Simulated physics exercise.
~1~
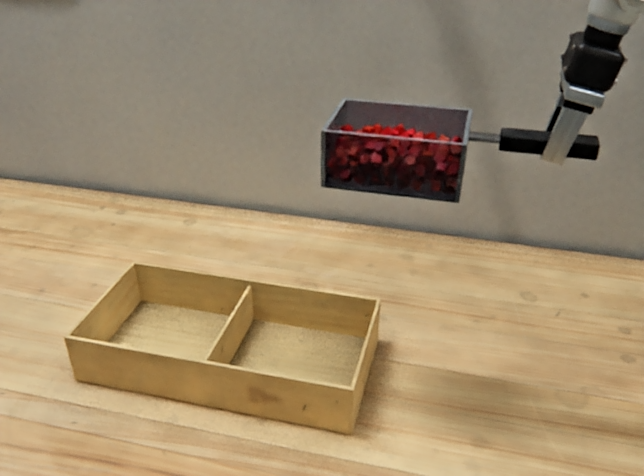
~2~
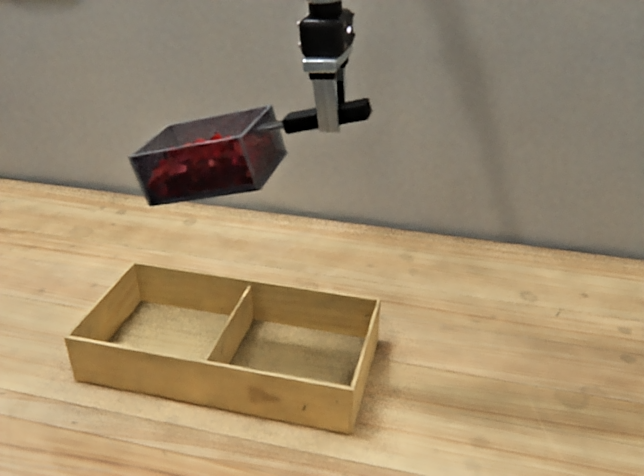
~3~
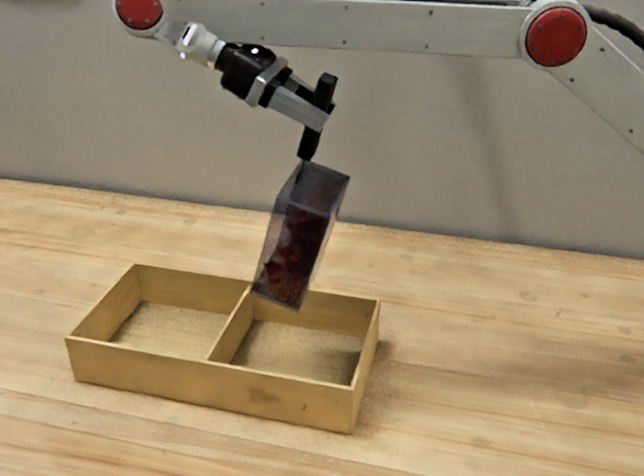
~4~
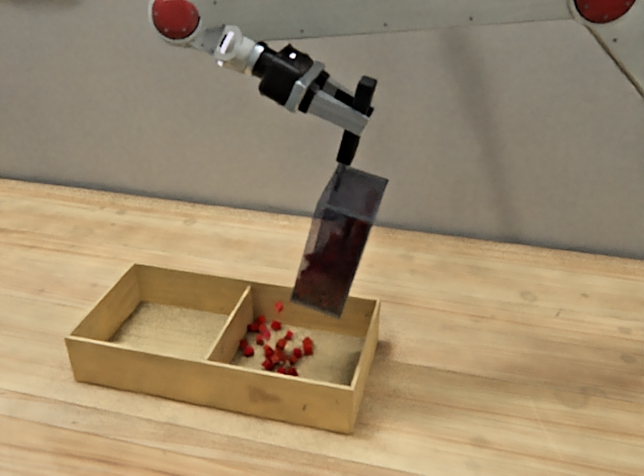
Above a wooden table, a robot arm carried a clear box of small red pieces left over a divided wooden crate, then swung back right, tipping it steeply until some pieces spilled into the crate's right-hand part while most stayed in the box.
